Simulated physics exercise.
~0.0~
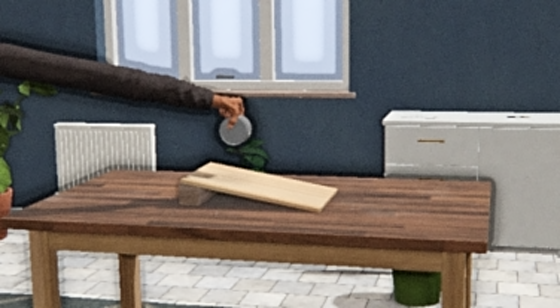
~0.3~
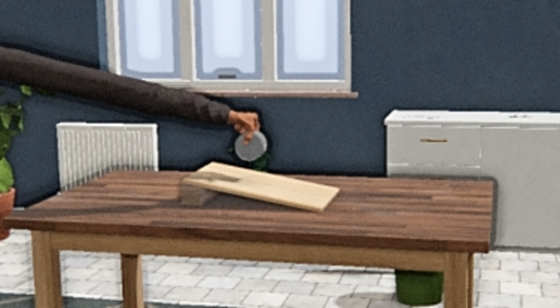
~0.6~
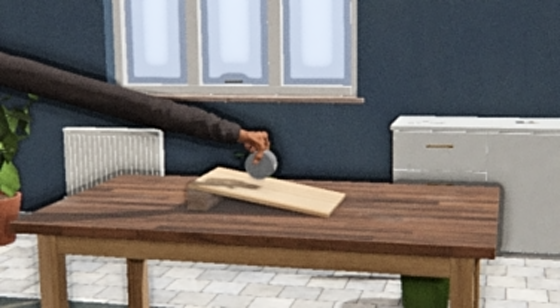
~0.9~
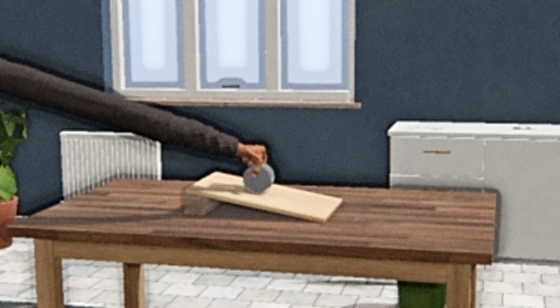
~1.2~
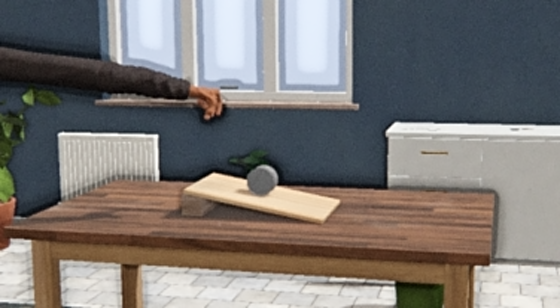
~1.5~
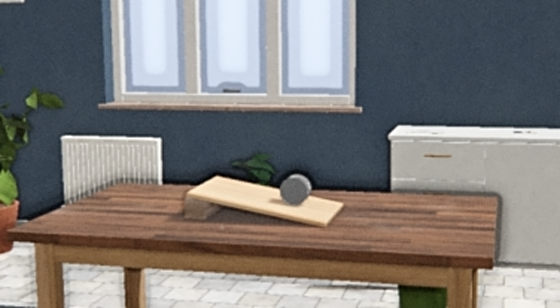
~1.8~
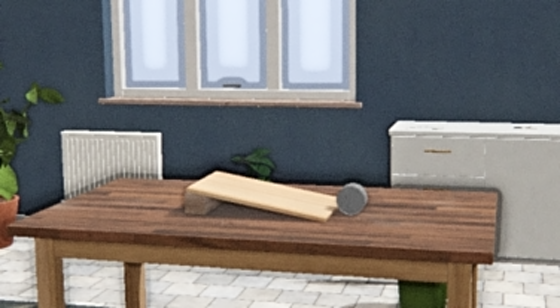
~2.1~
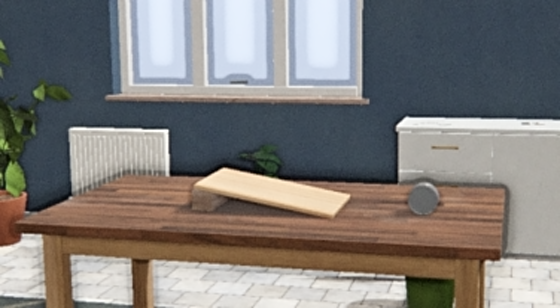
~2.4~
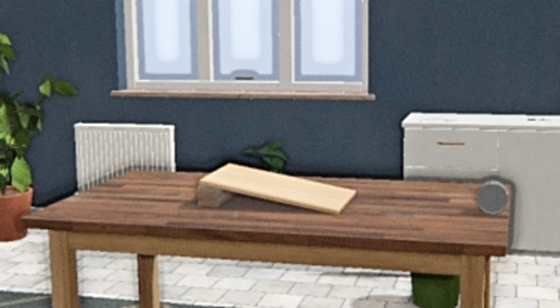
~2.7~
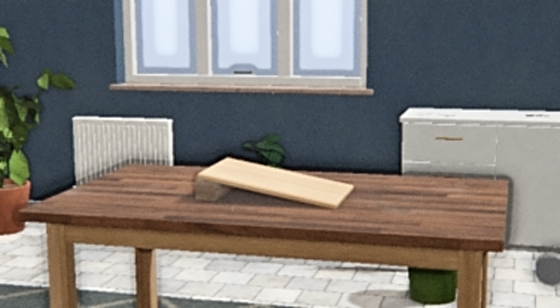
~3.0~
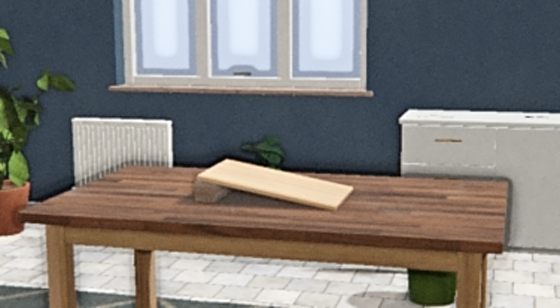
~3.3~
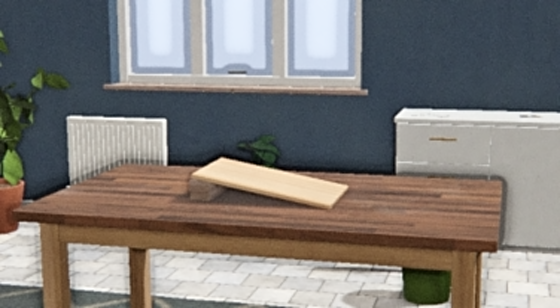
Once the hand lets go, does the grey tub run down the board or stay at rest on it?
The grey tub runs down the board to the right and rolls off its lower end.
